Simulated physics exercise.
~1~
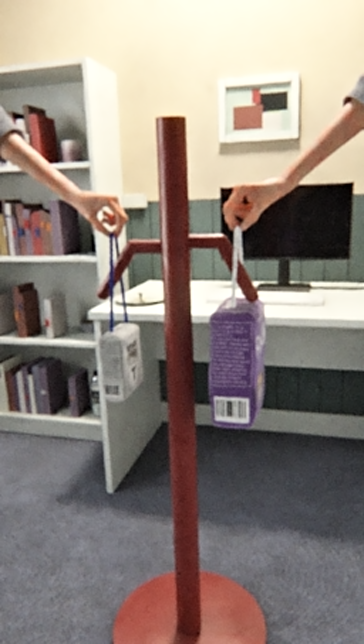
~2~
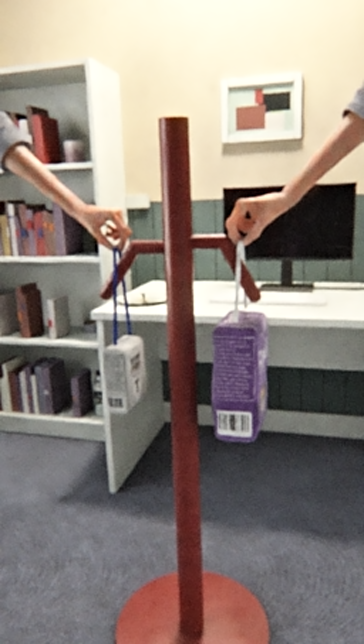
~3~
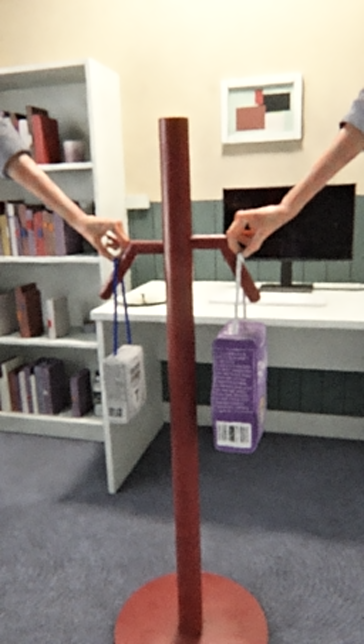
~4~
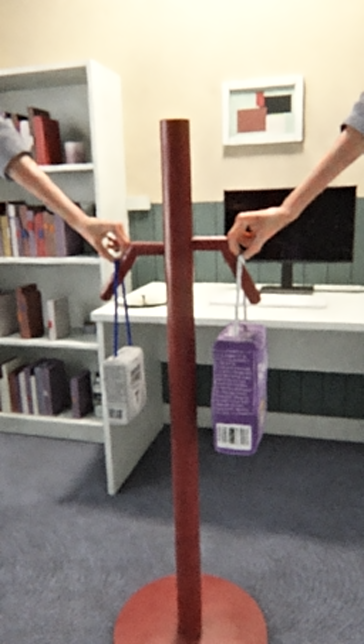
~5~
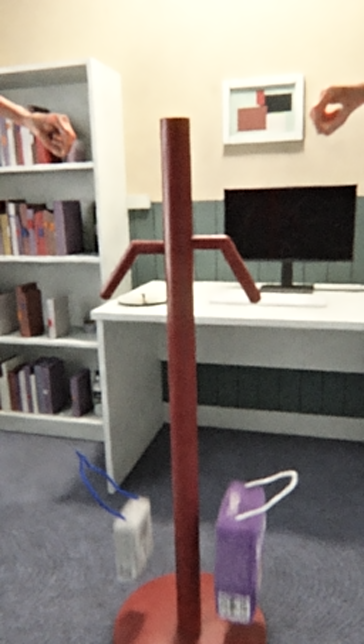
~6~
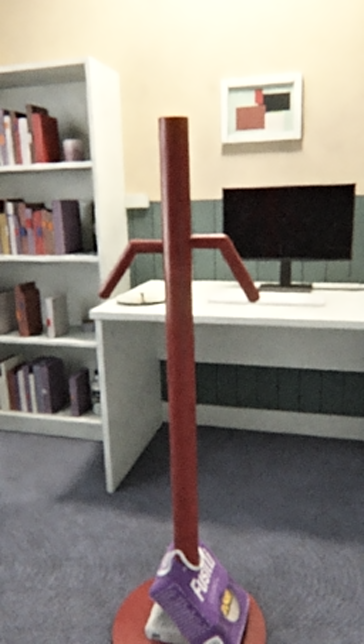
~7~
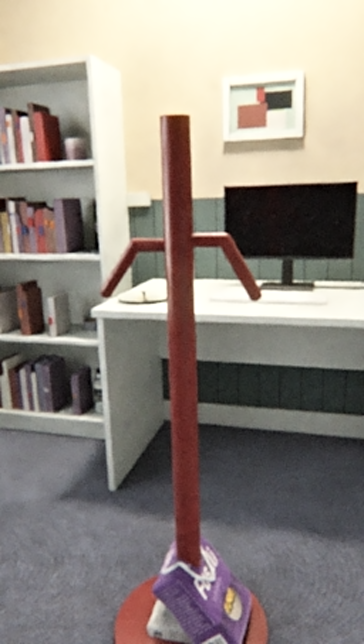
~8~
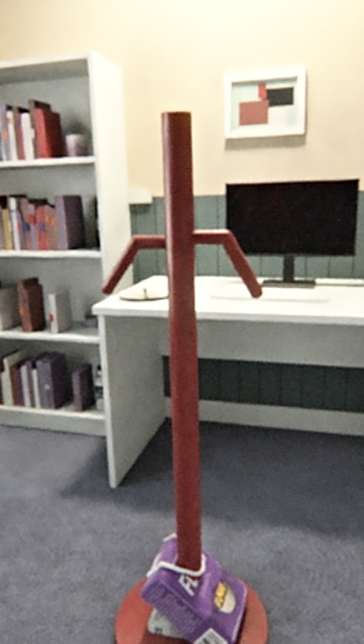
Two hands lowering a white pouch and a purple sack onto a red stand's downward-sloping pegs, both falling to its base.
